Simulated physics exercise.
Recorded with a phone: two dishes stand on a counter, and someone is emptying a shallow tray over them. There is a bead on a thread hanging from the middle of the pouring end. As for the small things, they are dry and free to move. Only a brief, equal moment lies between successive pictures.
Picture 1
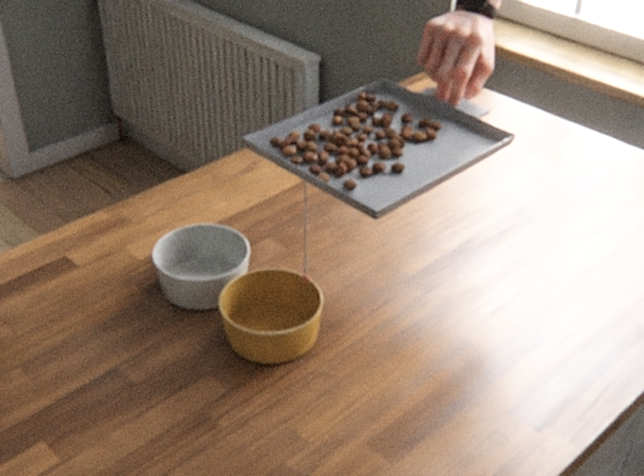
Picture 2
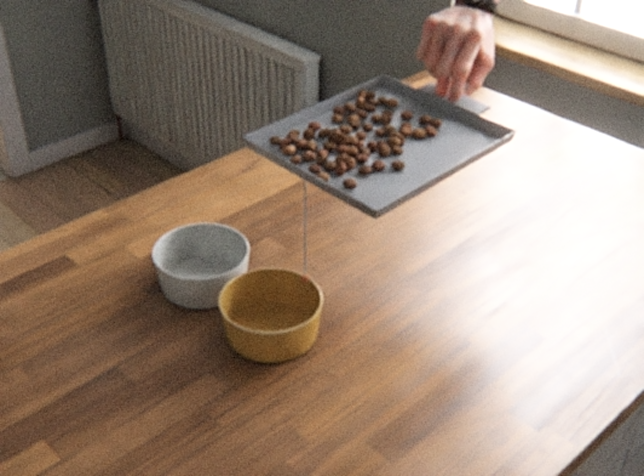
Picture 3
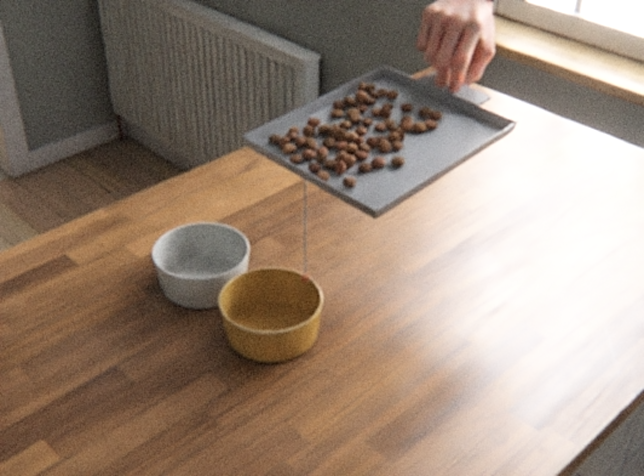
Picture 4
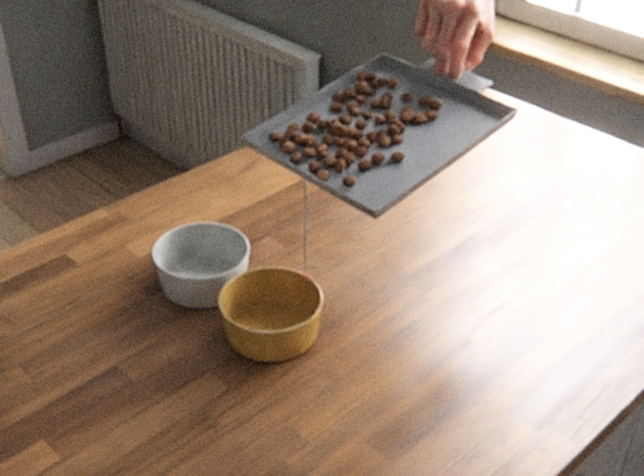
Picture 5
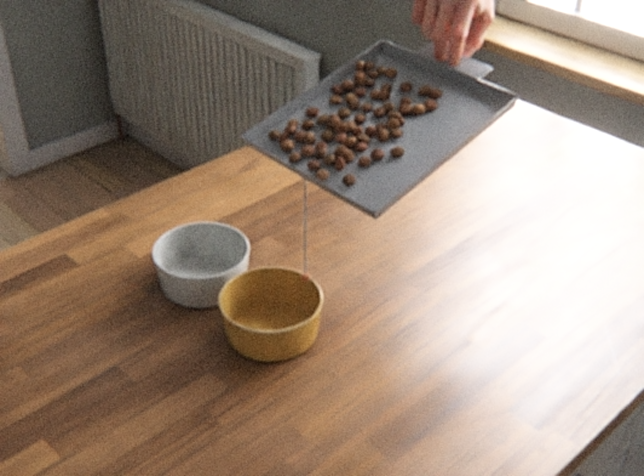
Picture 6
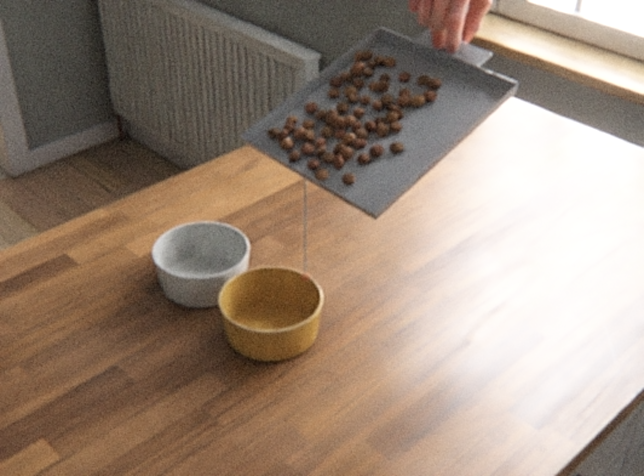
A grey tray scattered with small brown pieces is held by a hand at its far edge, nearly flat above a wooden counter with a pale dish and a mustard-yellow dish. The hand gradually raises that edge, steepening the tray's slant toward the dishes, while the pieces stay clustered on its surface.
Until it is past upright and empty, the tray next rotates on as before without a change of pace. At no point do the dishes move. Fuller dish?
Dish on the right.
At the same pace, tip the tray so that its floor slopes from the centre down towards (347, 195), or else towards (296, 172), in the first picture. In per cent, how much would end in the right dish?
You'd see roughly 20 per cent the first time and 50 per cent the second.
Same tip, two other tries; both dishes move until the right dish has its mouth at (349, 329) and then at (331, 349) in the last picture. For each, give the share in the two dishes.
Around 70 percent the first time, around 90 percent the second.
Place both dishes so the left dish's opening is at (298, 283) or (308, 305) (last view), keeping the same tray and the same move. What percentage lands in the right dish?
Near 10 % and 10 %.
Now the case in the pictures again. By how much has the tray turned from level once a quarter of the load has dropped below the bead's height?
My estimate is some 85 degrees.
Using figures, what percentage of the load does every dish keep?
Left dish about 0 per cent, right dish about 60 per cent.
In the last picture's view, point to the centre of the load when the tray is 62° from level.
Somewhere about pixel (302, 154).
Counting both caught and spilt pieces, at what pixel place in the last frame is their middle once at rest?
The centre comes to rest near (282, 335).
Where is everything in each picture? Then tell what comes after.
The first picture shows corners of the pouring end at (248, 138) and (377, 208), level; middle of the load at (351, 143), bits of dog kibble; left dish at (164, 284); right dish at (232, 337); bead on its thread at (305, 279).
The second picture shows corners of the pouring end at (247, 137) and (376, 207), level; middle of the load at (351, 141).
The third picture shows corners of the pouring end at (247, 136) and (376, 207), tipped barely, level across its low end; middle of the load at (351, 137).
The fourth picture shows corners of the pouring end at (246, 136) and (375, 208), tipped a little, level across its low end; middle of the load at (350, 132).
The fifth picture shows corners of the pouring end at (246, 136) and (375, 209), tipped a little, level across its low end; middle of the load at (350, 126).
The sixth picture shows corners of the pouring end at (245, 135) and (374, 210), tipped clearly, level across its low end; middle of the load at (348, 122); left dish at (164, 282); right dish at (232, 334).
Soon, tray tipped steeply; nearly all on the tray; a stray few in the air.
A while on, tray tipped past a quarter turn; about a quarter on the tray; about a third in the right dish; about a quarter outside both; about a quarter in the air.
Towards the end, tray tipped past a quarter turn; about two thirds in the right dish; a stray few in the left dish; about a third outside both.
Finally, tray tipped past a quarter turn; about two thirds in the right dish; a stray few in the left dish; about a third outside both.
